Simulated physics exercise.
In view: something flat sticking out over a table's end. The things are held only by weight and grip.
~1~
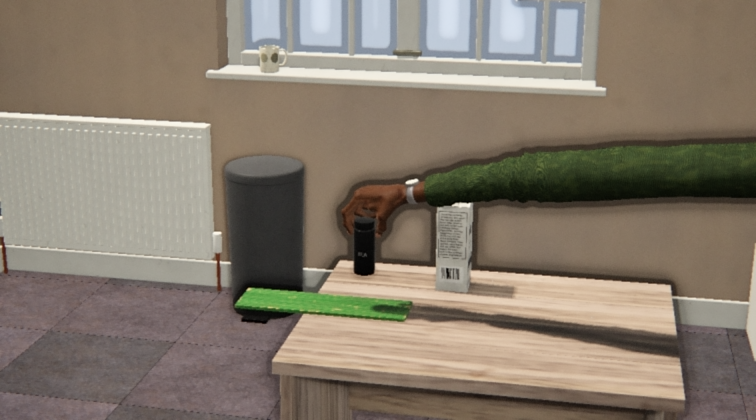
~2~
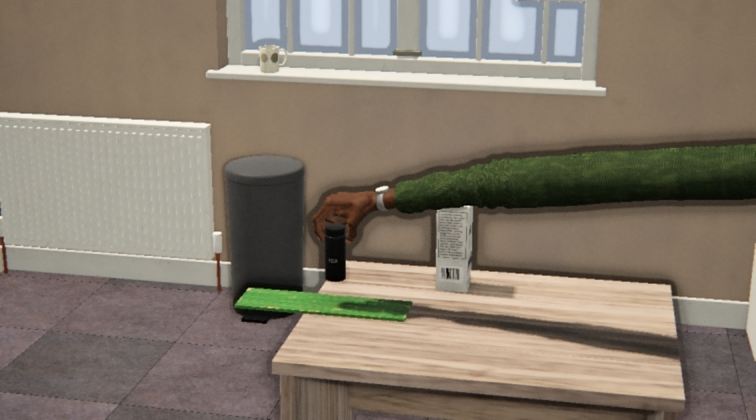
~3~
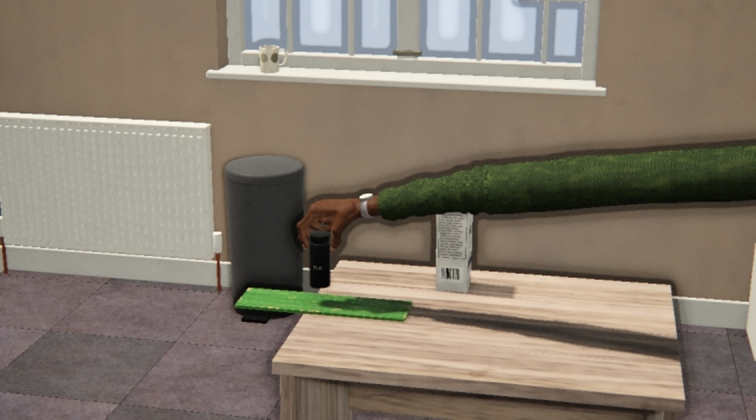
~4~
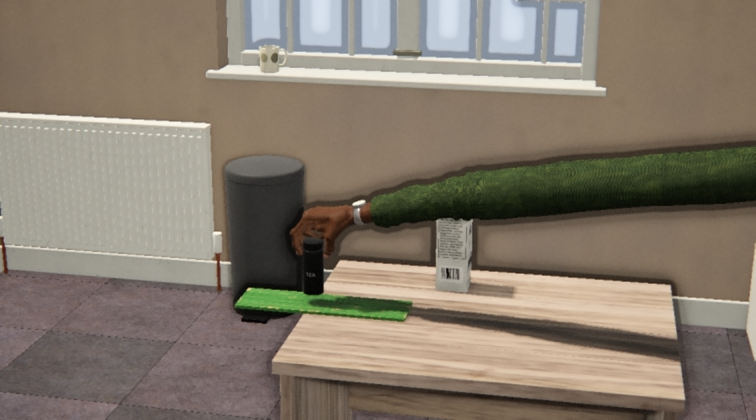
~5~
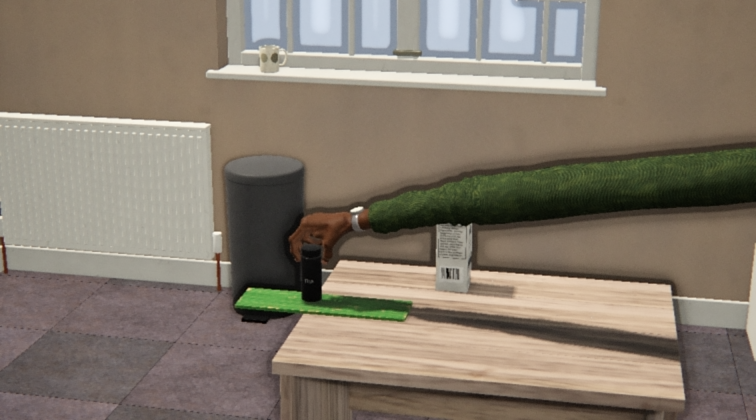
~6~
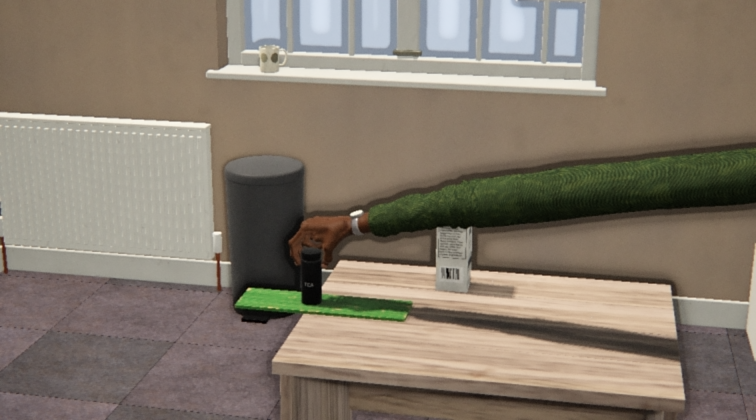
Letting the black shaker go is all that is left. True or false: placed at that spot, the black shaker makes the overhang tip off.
False.
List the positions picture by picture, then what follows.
On its way; black shaker (364, 246); white carton (454, 244), in the first picture.
On its way; black shaker (335, 253); white carton (454, 244), in the second picture.
On its way; black shaker (320, 260); white carton (454, 244), in the third picture.
On its way; black shaker (313, 266); white carton (454, 244), in the fourth picture.
On its way; black shaker (311, 273); white carton (454, 244), in the fifth picture.
Set down, still held; black shaker (311, 276); white carton (454, 244), in the sixth picture.
Then, 0.40 s after the last picture, nothing has stirred.
Then, 1.10 s after the last picture, black shaker resting near (311, 277).
At rest, all 3 in place. Seen from the same camera at the end, black shaker near (311, 277). The board holds.
